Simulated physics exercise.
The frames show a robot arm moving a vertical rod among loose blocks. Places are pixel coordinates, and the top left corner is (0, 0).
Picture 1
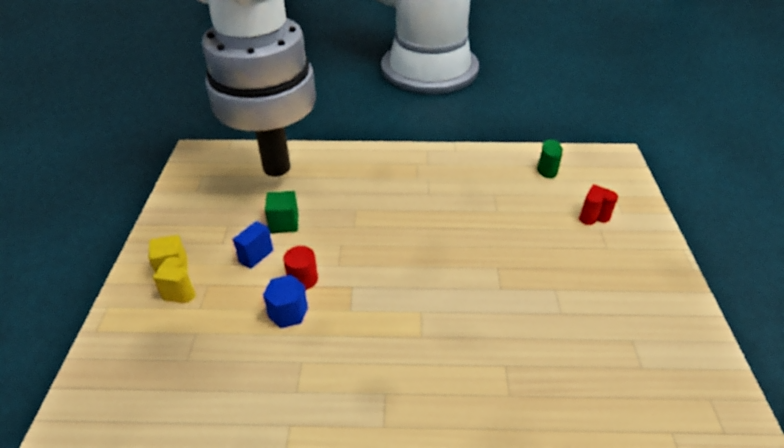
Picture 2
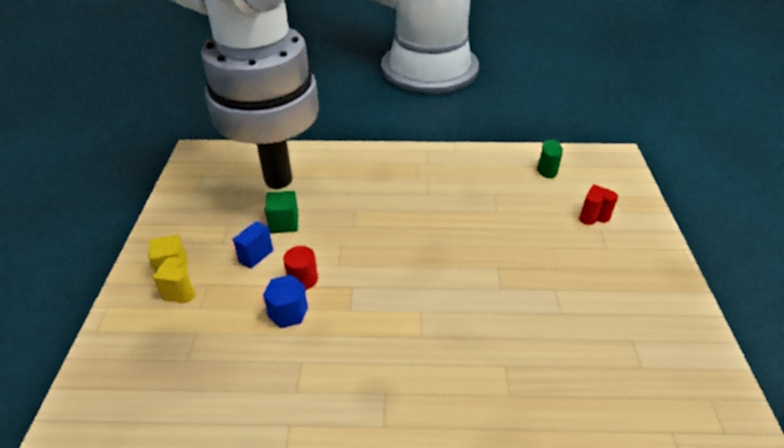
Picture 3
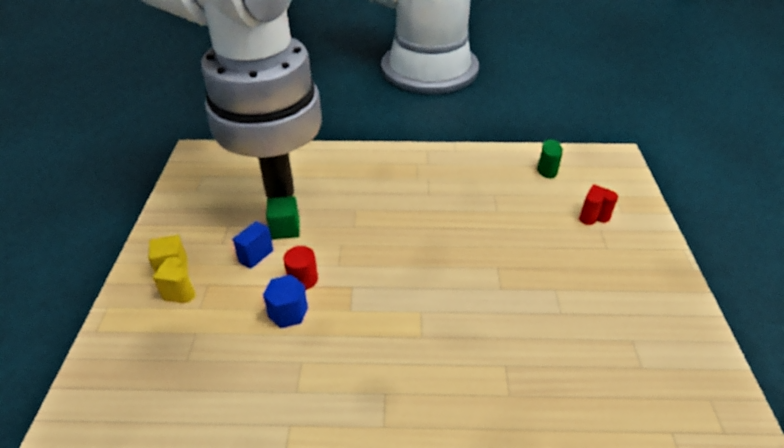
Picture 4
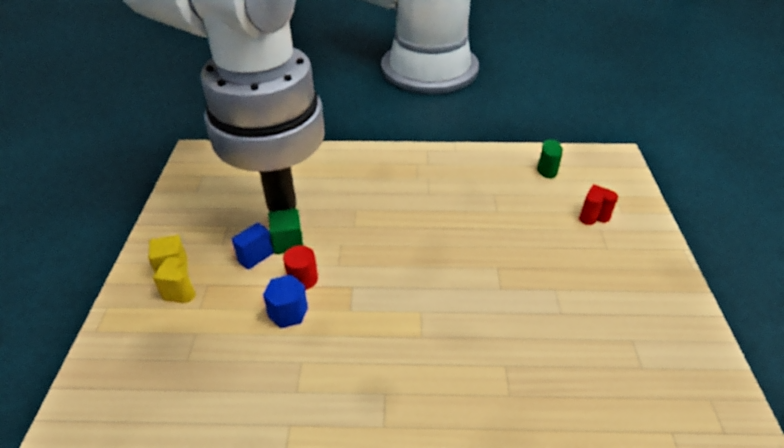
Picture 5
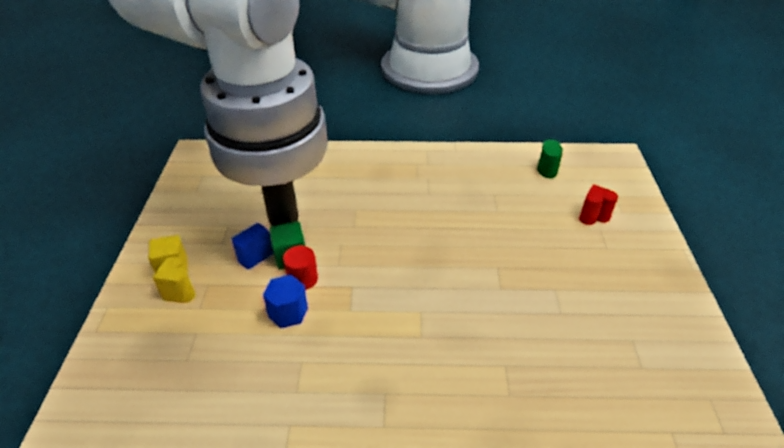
A pale wooden tabletop against a dark teal floor is seen from above and in front by a still camera. On the left sit a green block, two blue blocks, a red cylinder and yellow blocks, with a green cylinder and red pieces at the far right. A robot arm's dark rod moves slightly toward the viewer, meets the green block and pushes it between the blue block and red cylinder.
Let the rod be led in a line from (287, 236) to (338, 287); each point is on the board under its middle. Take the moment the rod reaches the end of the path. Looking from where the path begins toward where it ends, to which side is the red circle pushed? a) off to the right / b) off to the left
That would be a.
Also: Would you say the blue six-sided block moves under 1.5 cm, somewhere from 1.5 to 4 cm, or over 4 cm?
My answer is that it shifts under 1.5 cm.
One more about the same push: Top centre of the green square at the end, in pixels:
The middle of its top is at (333, 291).
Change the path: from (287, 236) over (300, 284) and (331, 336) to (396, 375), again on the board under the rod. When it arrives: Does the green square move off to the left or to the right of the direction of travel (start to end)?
Leftward.
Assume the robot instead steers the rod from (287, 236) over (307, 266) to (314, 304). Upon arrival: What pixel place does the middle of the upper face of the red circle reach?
Put as a pixel place, it's (339, 332).
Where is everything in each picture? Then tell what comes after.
Rod tip at (277, 170); block tops, blue rectangle at (251, 233); blue six-sided block at (284, 289); green square at (280, 200); red circle at (299, 256), in the first frame.
Rod at (279, 182); blocks unchanged, in the second frame.
Rod at (281, 194); green square at (281, 206), in the third frame.
Rod at (282, 207); green square at (284, 220), in the fourth frame.
Rod at (284, 220); blue rectangle at (250, 234); blue six-sided block at (284, 289); green square at (287, 233); red circle at (299, 256), in the fifth frame.
What follows on the original path. Halfway along, rod at (309, 245); blue six-sided block at (281, 296); green square at (314, 260); red circle at (317, 285).
At the end, rod at (337, 271); blue rectangle in place; blue six-sided block at (281, 296), turned 15° clockwise; green square at (333, 291), turned 30° clockwise; red circle at (323, 318).
